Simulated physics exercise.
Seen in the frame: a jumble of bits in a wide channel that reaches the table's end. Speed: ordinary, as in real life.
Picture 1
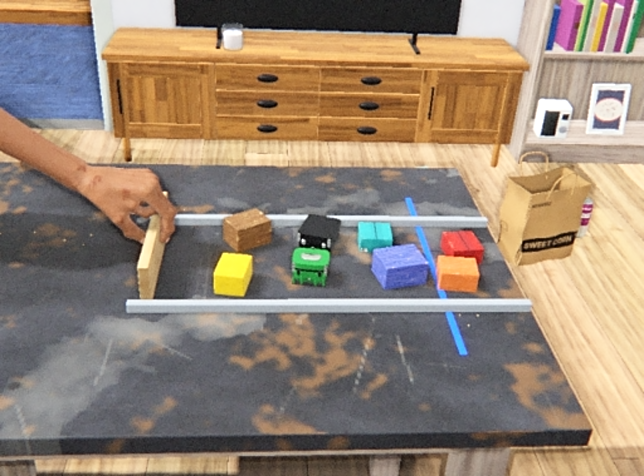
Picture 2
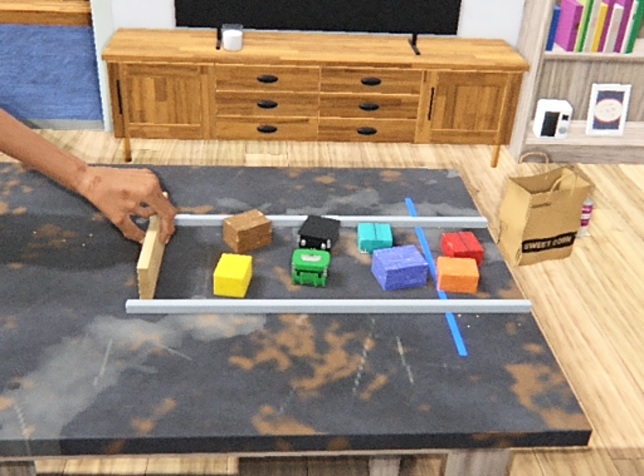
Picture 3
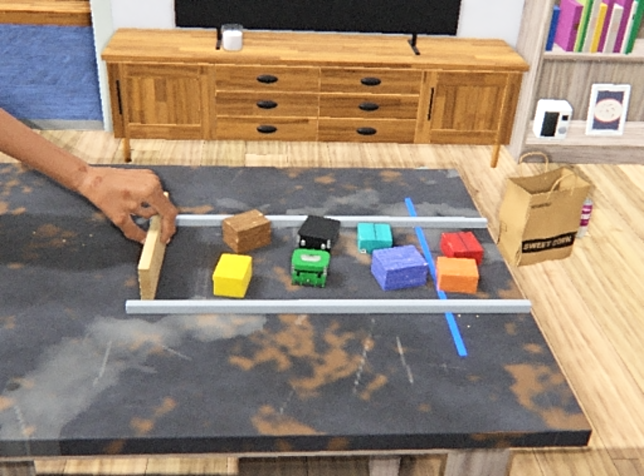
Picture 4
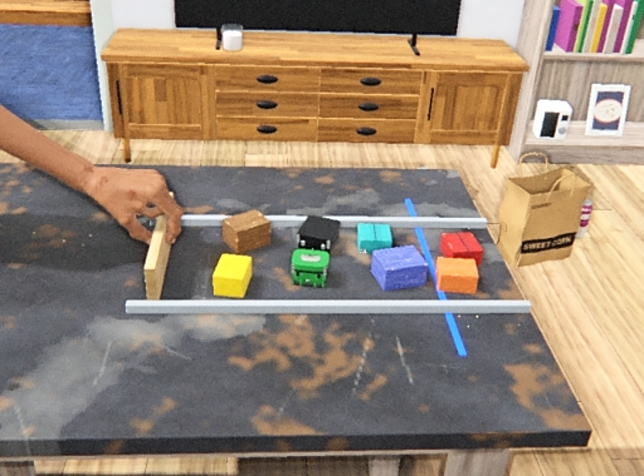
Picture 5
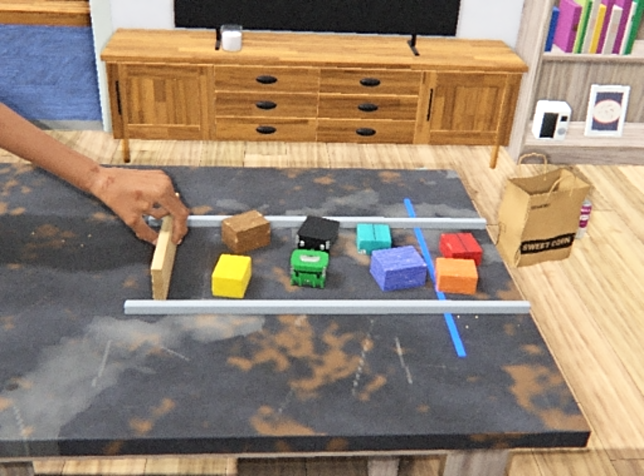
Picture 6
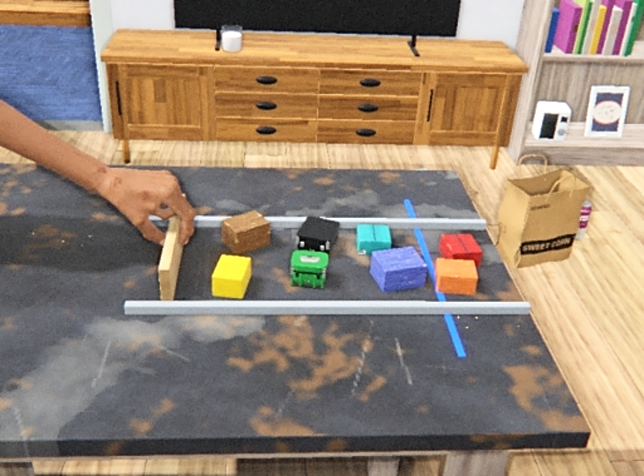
A hand slides a wooden board slightly right along a channel toward several colourful blocks.
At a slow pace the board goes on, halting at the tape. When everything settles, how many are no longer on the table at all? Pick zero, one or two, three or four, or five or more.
Three or four are off the table.
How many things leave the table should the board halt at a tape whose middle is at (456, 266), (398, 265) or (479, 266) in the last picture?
5, 2, 6.
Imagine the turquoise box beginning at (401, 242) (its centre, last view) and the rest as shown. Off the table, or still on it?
Here it goes off.
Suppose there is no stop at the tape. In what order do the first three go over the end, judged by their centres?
Sequence: Orange block, red box, turquoise box.
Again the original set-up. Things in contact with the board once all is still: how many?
Number: 2.
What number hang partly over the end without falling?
The count would be 0.
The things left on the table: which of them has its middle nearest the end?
Black case.
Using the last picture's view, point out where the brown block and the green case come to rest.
(444, 240) and (480, 268), roughly.
Soon after, none off yet; red box at rest near (461, 251); orange block at rest near (456, 277); blue block at rest near (398, 269).
After that, none off yet; red box moving near (467, 251); orange block displaced about its own width near (478, 277); blue block displaced about its own width near (437, 270).
In the end, the number that fall off is three or four; gone, turquoise box, blue block, orange block and red box.
